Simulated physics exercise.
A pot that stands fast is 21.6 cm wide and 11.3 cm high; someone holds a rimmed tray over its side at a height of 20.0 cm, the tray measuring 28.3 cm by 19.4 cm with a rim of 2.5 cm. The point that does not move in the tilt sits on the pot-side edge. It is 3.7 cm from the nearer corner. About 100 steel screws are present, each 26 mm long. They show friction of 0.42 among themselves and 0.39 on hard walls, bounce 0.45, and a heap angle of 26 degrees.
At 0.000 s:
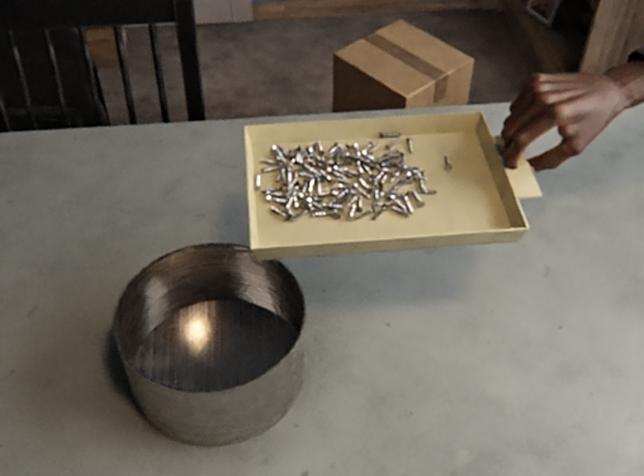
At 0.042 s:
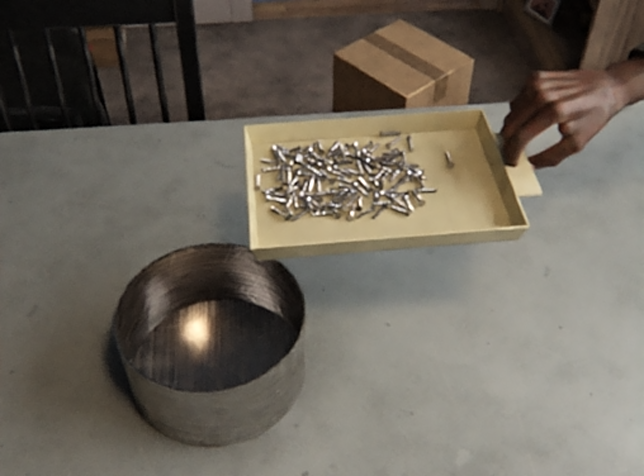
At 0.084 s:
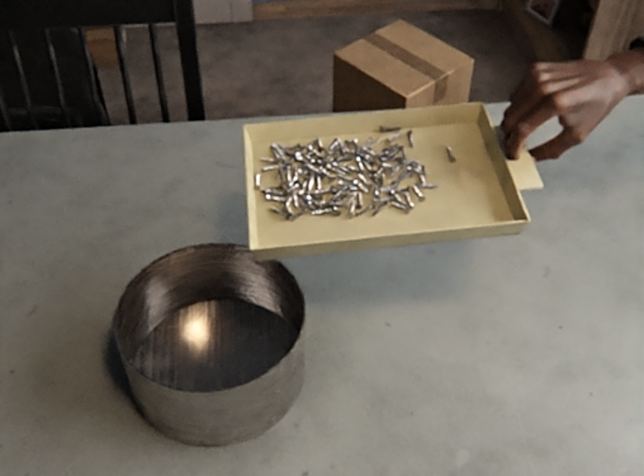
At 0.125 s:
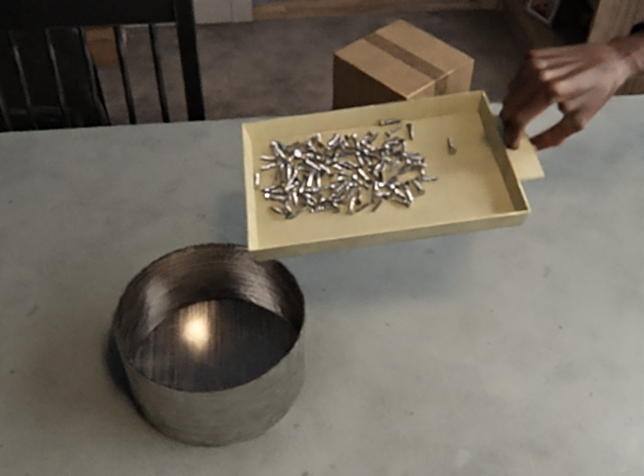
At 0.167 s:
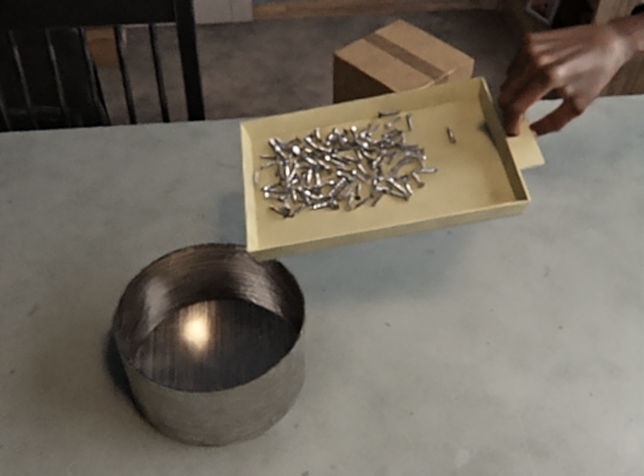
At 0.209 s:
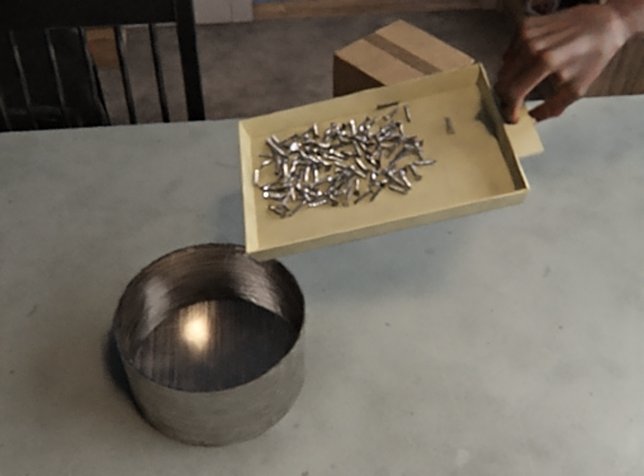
A hand raises the right end of a cream tray of small screws, tilting it left.
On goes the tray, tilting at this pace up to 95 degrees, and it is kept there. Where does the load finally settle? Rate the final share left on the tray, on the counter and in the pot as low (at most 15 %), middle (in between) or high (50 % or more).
Tray - low; counter - low; pot - high.
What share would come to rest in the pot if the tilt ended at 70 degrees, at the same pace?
Then about 35 per cent.
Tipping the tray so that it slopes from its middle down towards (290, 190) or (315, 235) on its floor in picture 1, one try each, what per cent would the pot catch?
Estimate: Some 40 % and some 100 % respectively.
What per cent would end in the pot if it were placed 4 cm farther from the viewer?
Share in pot: Approx. 100 %.
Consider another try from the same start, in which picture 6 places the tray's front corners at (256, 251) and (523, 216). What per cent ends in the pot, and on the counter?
Per cent by place - pot 80, counter 20.
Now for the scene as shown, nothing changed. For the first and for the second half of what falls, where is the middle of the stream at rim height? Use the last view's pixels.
(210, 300) first, (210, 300) later, roughly.
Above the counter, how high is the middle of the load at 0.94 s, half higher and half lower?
Some 22 cm above the counter.
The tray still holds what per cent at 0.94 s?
Something like 85 percent, roughly.
After 0.65 s, tilt 52 degrees; the tray holds 100 %, the pot 0 %.
Then, at 0.94 s, tilt 78 degrees; the tray holds 85 %, the pot 10 %.
After 1.34 s, tilt 95 degrees; the tray holds 0 %, the pot 80 %.
By 2.2 s all is still; tray 0 %, counter 10 %, pot 90 %.
